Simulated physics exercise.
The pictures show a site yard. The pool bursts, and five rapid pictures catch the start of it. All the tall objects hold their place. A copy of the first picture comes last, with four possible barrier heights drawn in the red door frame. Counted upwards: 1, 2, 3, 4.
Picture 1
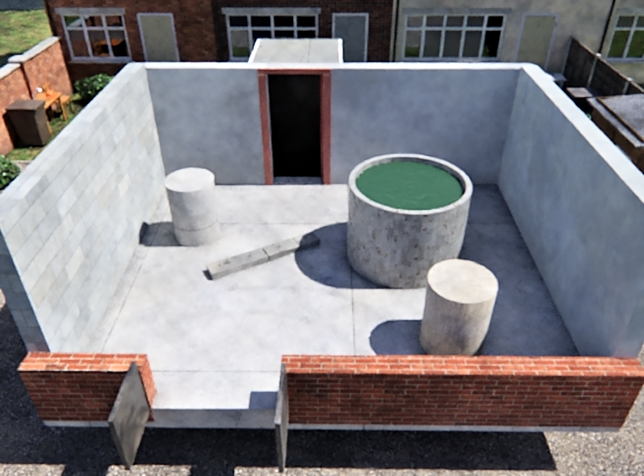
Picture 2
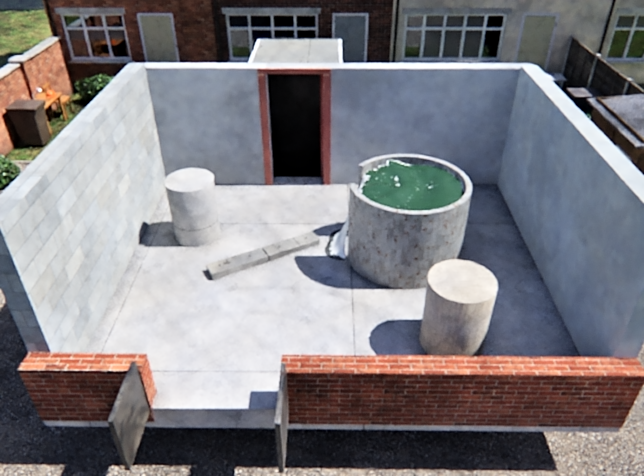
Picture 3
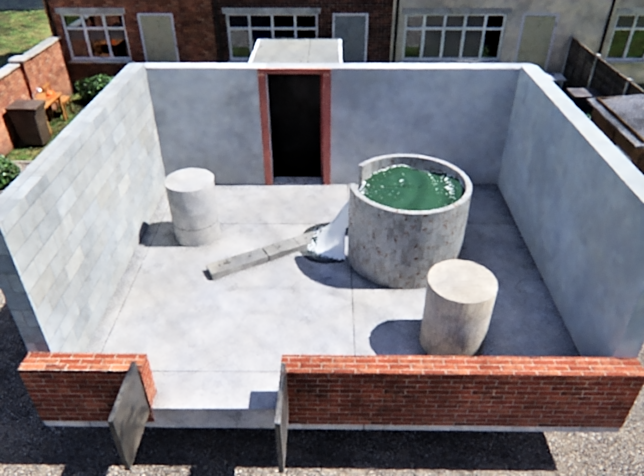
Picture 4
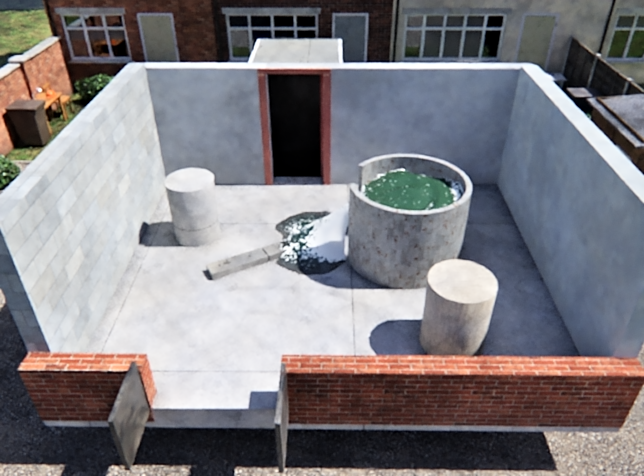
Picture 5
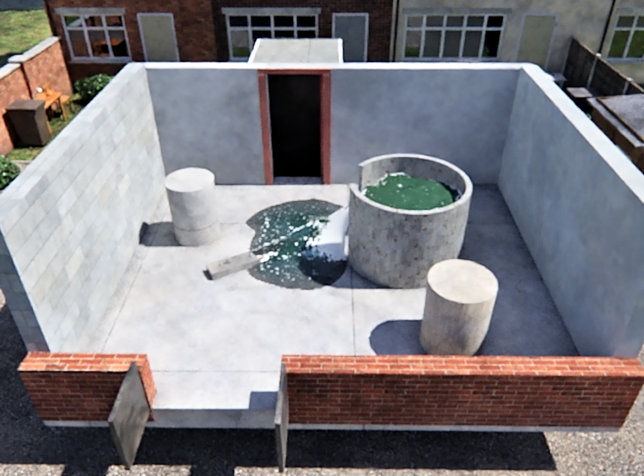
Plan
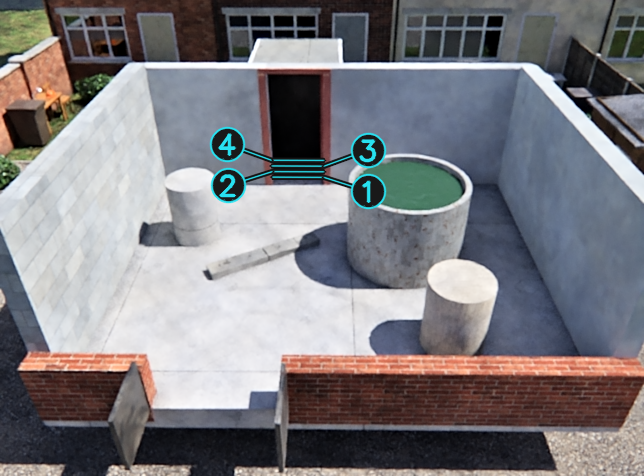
Green water pours from the round concrete pool and spreads left across the yard floor.
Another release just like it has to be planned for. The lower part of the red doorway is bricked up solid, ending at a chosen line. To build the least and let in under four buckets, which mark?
The limit is 1.
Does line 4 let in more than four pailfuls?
No.
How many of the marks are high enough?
All of them.
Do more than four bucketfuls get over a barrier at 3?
No, not at all.
On the marked copy, 1 at (298, 177); 2 at (298, 171); 3 at (297, 166); 4 at (297, 160); from the bottom up 1, 2, 3, 4.
If 1 is chosen, a bucket or two gets in.
If 2 is chosen, nothing gets over.
If 3 is chosen, nothing gets over.
If 4 is chosen, nothing gets over.
